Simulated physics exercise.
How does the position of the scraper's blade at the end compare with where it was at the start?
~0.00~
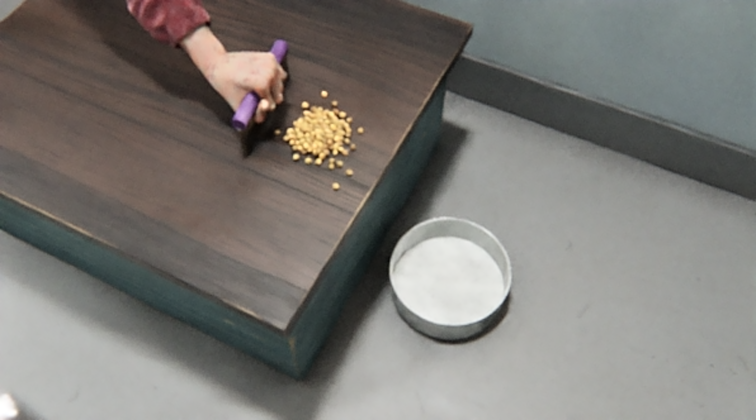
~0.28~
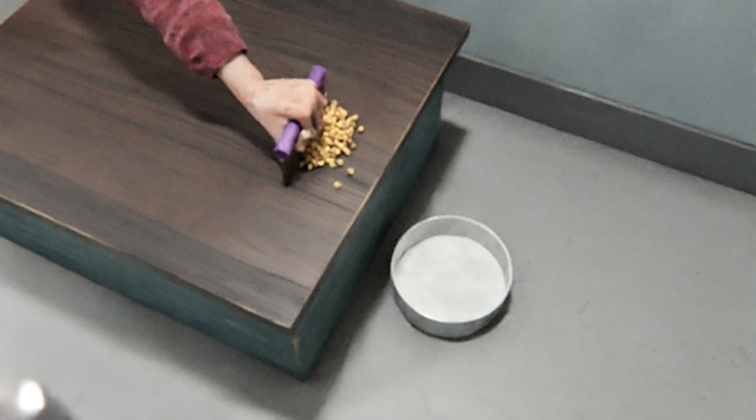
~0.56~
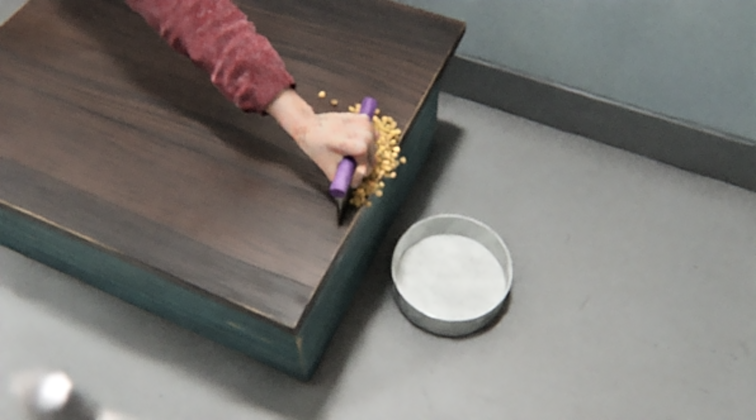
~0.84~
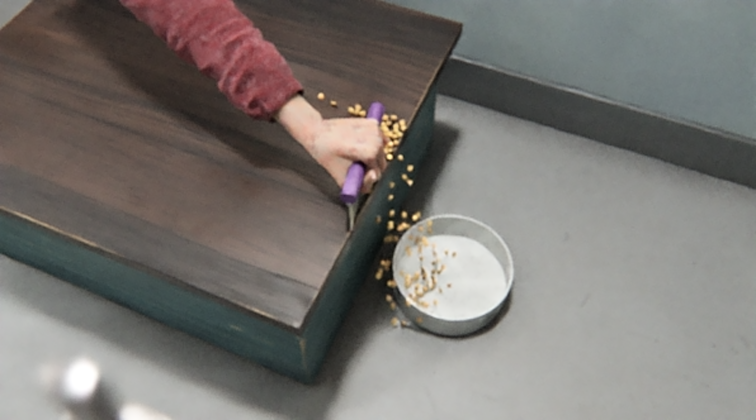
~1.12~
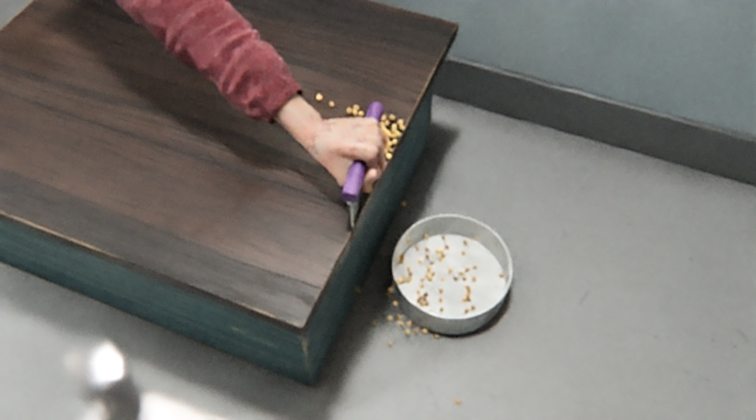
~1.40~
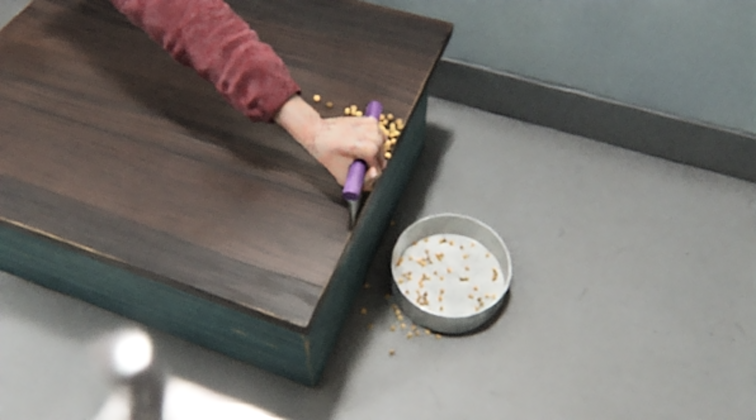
At the start the blade is well in on the dark tabletop, to the left of the chickpeas. By the end it is further right and lower in view, resting at the table's edge near the white pot.
